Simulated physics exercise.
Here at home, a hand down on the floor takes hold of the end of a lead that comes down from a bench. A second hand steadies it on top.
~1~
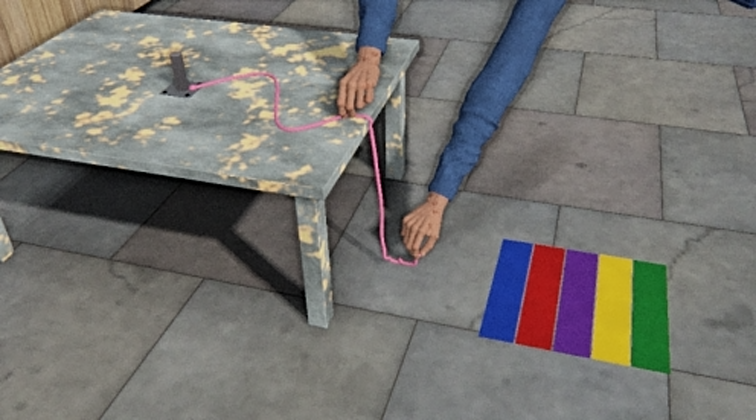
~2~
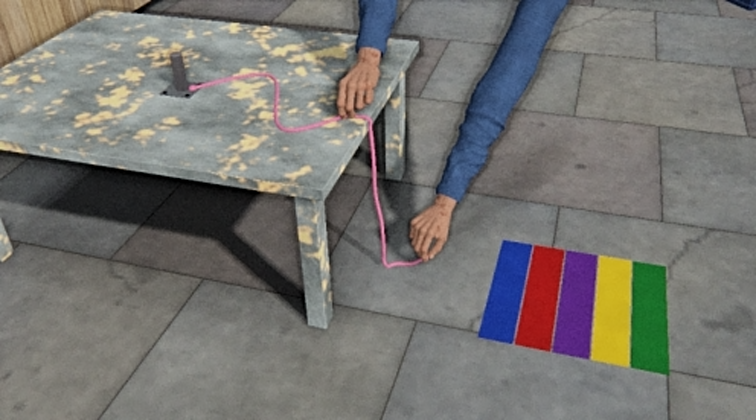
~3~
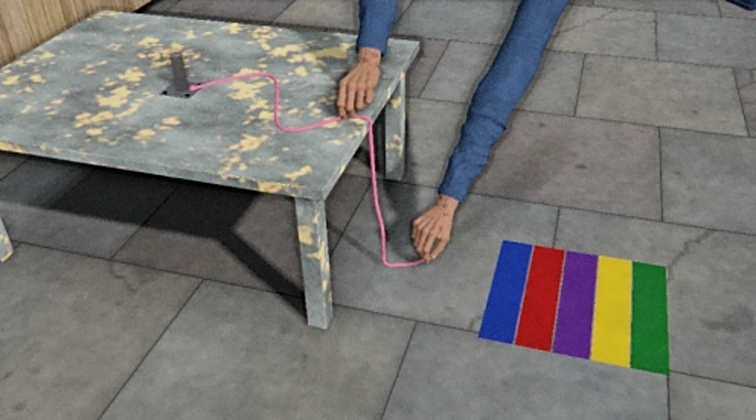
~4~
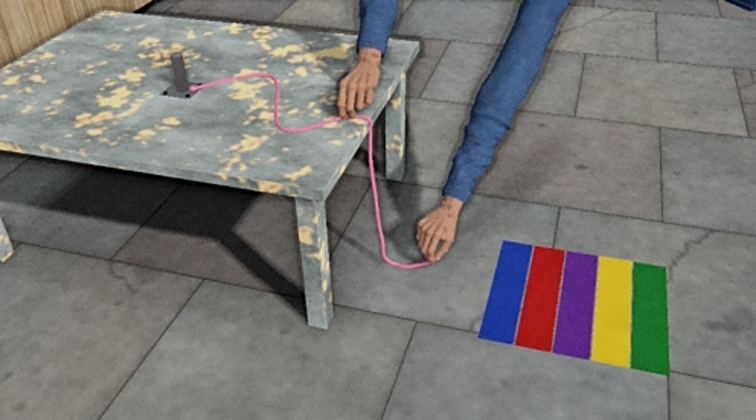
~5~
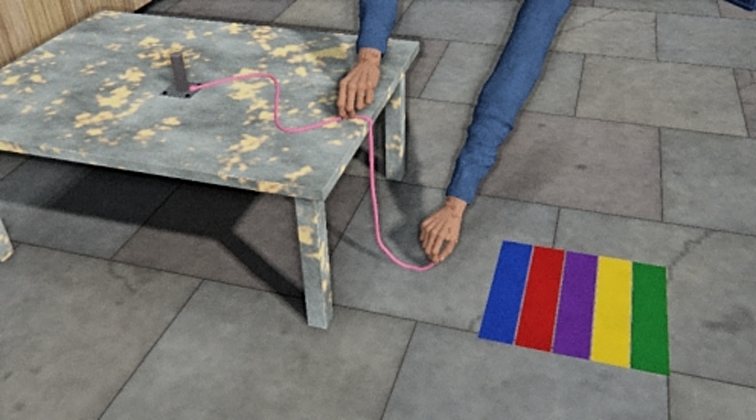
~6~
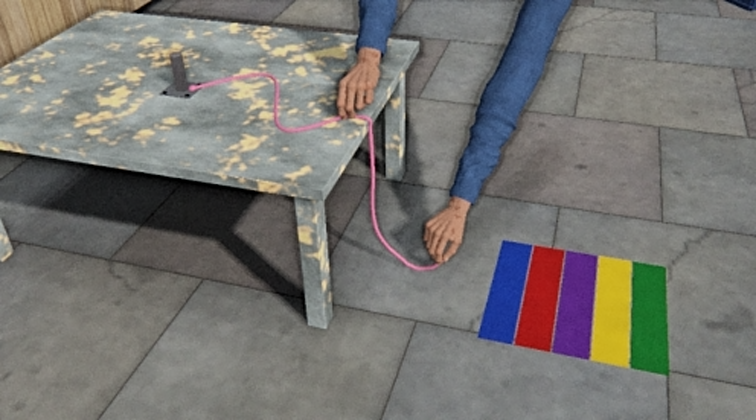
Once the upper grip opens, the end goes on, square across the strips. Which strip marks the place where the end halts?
The green strip does.
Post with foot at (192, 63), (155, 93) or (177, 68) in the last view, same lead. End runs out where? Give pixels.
You'd find it around (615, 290), then (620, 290), and finally (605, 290).
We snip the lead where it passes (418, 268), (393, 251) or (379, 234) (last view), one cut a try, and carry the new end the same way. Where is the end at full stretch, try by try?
The pixels are (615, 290) for the first, (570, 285) for the second and (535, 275) for the third.
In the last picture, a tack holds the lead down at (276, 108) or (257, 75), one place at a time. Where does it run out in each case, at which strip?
First try purple, second try yellow.
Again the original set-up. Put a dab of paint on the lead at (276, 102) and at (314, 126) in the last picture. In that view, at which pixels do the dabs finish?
The first moves to (327, 108), the second to (408, 142).
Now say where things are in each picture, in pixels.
In the first frame, end (419, 255); blue (500, 320); red (536, 326); purple (574, 333); yellow (612, 341); green (651, 348).
In the second frame, end (427, 257); lead through (225, 80) (277, 89) (279, 126) (355, 117) (374, 183) (384, 245).
In the third frame, end (430, 258).
In the fourth frame, end (434, 259); lead through (226, 81) (278, 90) (279, 126) (355, 117) (373, 183) (383, 246).
In the fifth frame, end (438, 260).
In the sixth frame, end (442, 260); lead through (225, 81) (277, 89) (279, 126) (355, 117) (373, 183) (385, 243).
Early on, end near (585, 285); over purple.
Midway, end near (627, 293); over yellow.
At the end of the slack, end near (651, 297); over green. The green one.
